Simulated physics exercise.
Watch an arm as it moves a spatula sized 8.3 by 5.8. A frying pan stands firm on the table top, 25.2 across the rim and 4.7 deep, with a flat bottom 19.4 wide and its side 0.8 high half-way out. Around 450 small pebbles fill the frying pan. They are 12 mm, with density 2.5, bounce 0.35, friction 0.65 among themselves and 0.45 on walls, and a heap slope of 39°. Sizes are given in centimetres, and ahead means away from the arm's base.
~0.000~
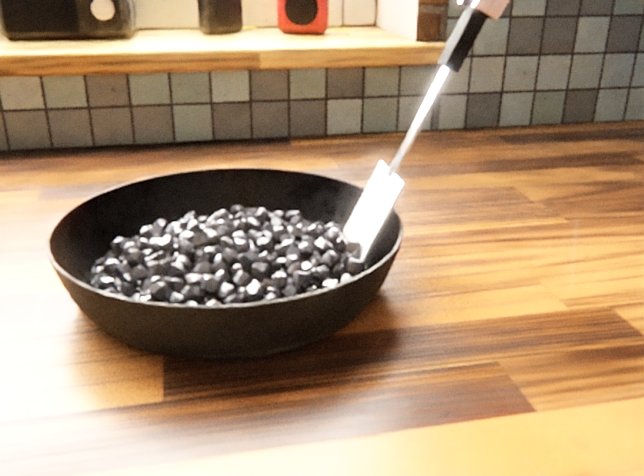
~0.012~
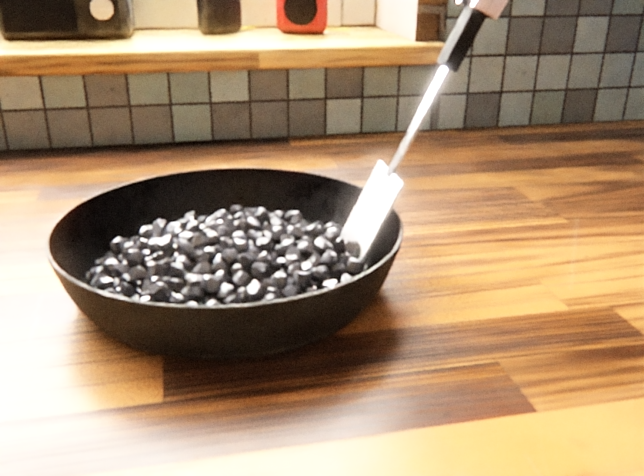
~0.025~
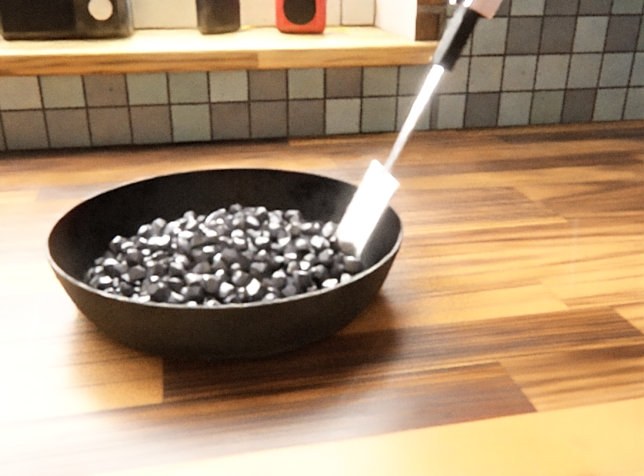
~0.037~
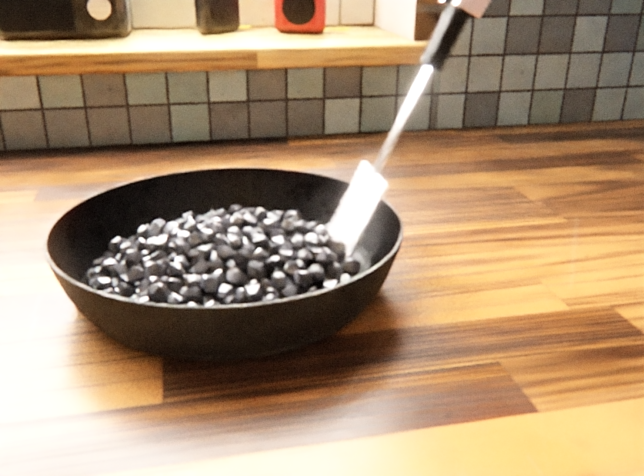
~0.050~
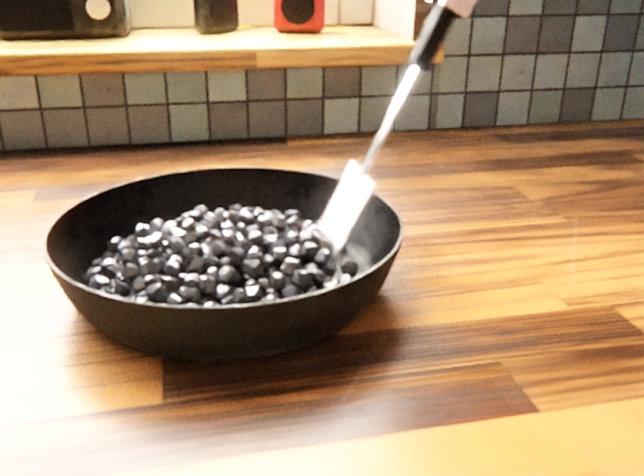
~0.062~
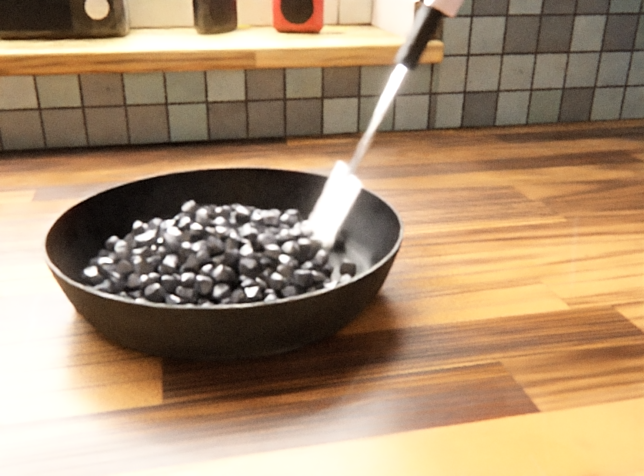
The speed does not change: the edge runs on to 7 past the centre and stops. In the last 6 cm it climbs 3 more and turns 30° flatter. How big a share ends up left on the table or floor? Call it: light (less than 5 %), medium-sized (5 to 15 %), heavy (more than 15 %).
It comes out light.
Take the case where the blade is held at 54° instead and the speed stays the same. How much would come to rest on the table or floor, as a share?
Around 0 in a hundred.
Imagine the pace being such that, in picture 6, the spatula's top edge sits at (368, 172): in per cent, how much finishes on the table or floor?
Share: Roughly 0 %.
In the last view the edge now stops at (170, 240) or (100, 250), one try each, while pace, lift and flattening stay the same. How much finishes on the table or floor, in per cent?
Roughly 0 and 10 per cent.
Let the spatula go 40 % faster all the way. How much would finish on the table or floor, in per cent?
In that case, close to 5 per cent.
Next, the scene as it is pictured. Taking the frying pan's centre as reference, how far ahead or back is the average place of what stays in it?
About 4.0 centimetres ahead.
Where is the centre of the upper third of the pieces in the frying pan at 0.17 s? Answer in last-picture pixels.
About pixel (155, 247).
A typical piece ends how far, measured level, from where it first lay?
Some 3 cm.
After 0.12 s, sloping 64°, highest piece 5 above the table; 447 in the frying pan.
After 0.17 s, sloping 53°, highest piece 6 above the table; 447 in the frying pan.
After 0.40 s, sloping 34°, highest piece 6 above the table; 436 in the frying pan, 10 on the table or floor, 1 on the blade or in flight.
After 1.45 s, sloping 34°, highest piece 6 above the table; 436 in the frying pan, 11 on the table or floor.
In the end, 436 in the frying pan, 11 on the table or floor. That is 2 % on the table or floor.
